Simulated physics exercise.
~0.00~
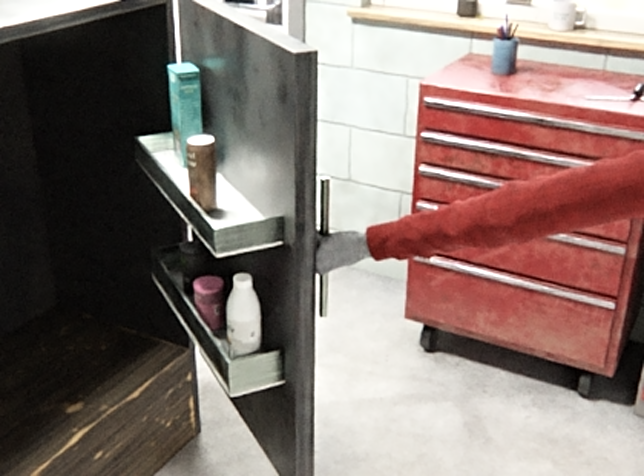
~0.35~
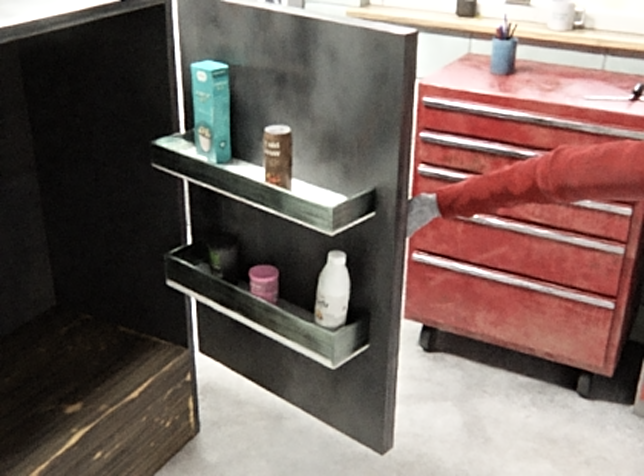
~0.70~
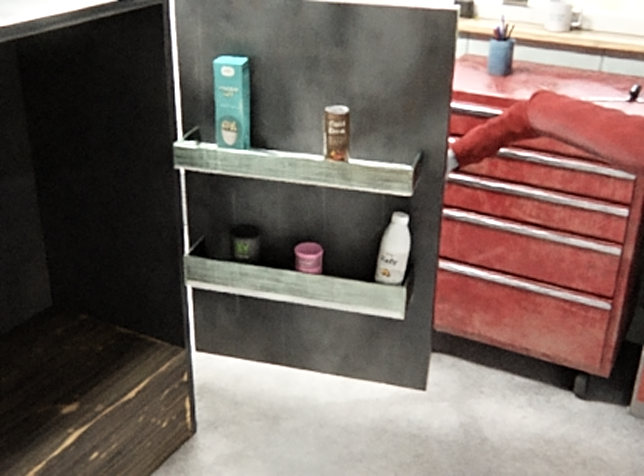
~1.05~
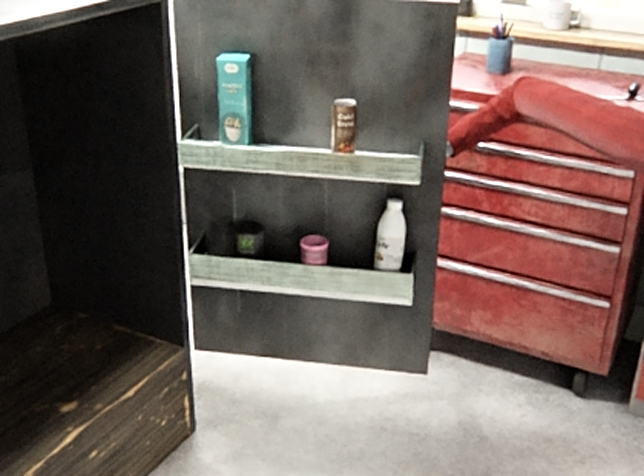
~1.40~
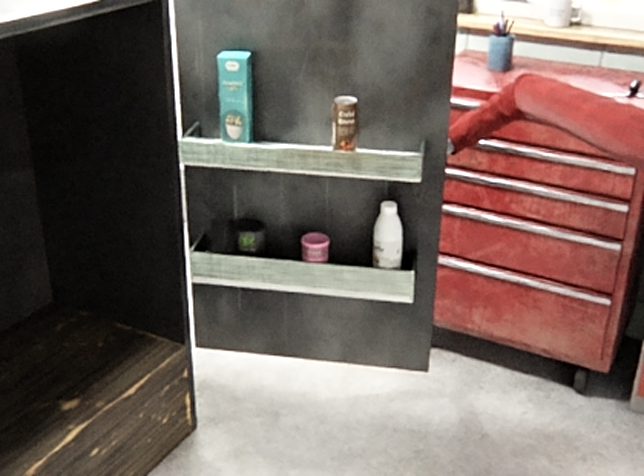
Dark cabinet door being swung wide open by a red-sleeved arm, its racked bottles and containers shifting slightly but all staying in place.
